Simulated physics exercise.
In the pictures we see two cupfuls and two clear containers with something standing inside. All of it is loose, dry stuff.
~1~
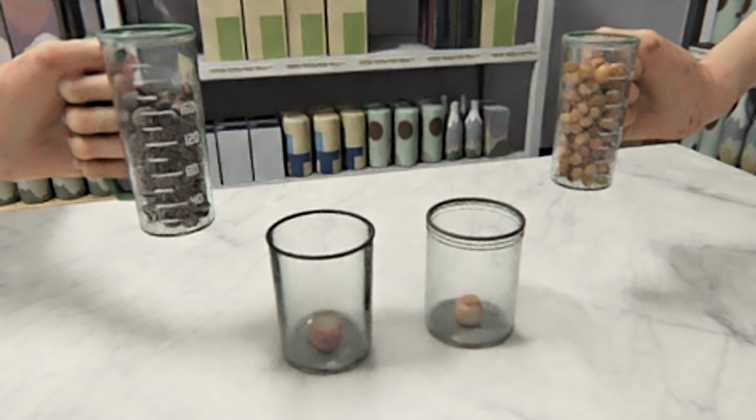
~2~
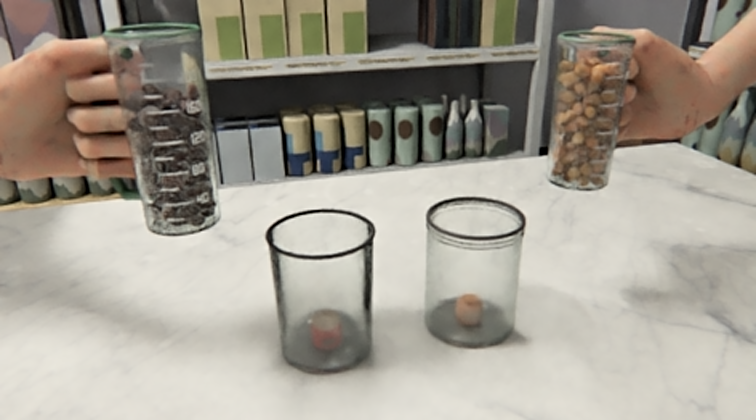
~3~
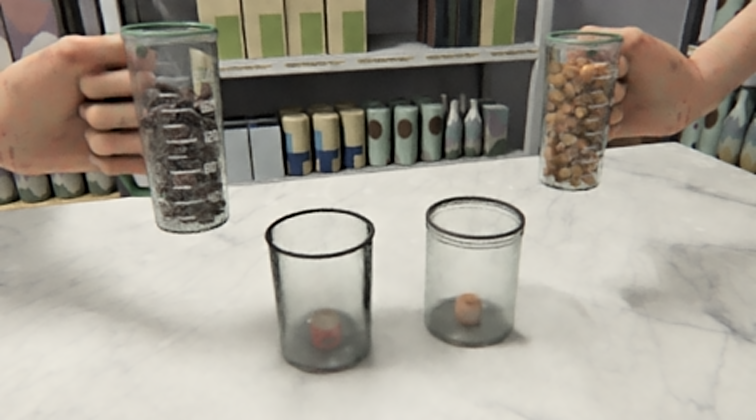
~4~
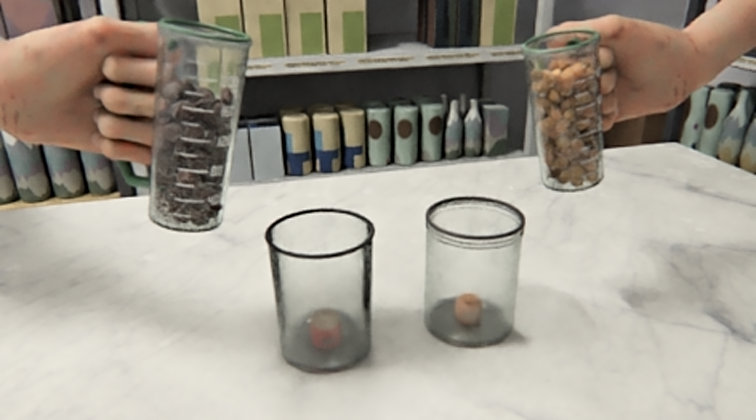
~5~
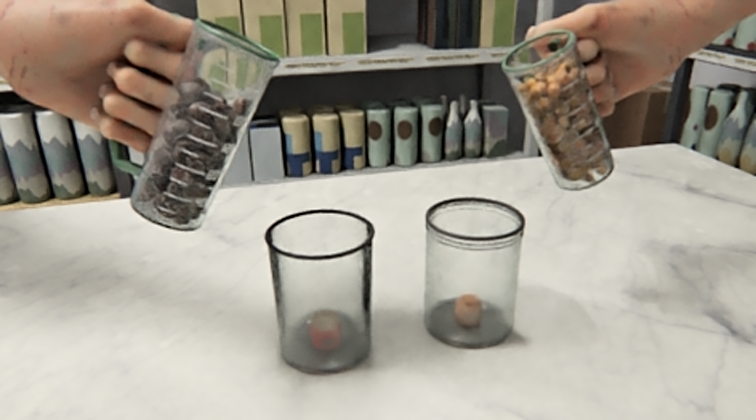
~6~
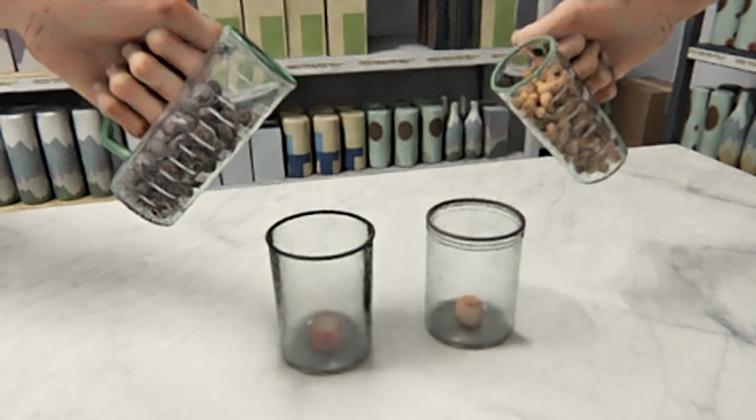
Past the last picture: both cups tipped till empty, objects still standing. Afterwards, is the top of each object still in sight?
Result: Left thing: I think it will be smothered completely; right thing: I think it will be smothered completely.
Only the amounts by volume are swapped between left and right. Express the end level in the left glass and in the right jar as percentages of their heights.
Left: 45 %. Right: 45 %.
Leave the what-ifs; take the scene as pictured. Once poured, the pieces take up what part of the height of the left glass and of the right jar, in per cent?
Left: Roughly 45 %, right: 45 %.
Then, 0.33 s past the last view, left glass empty, all of its cupful still in the cup; right jar empty, all of its cupful still in the cup.
Then, 0.68 s past the last view, left glass nearly empty, nearly all of its cupful still in the cup; right jar nearly empty, nearly all of its cupful still in the cup.
Then, 1.10 s past the last view, left glass a third full, a small part of its cupful still in the cup; right jar a third full, a small part of its cupful still in the cup.
Finally, left glass half full (surface near (324, 293)), nothing beside it; right jar half full (surface near (472, 274)), nothing beside it; the left thing is covered; the right thing is covered.
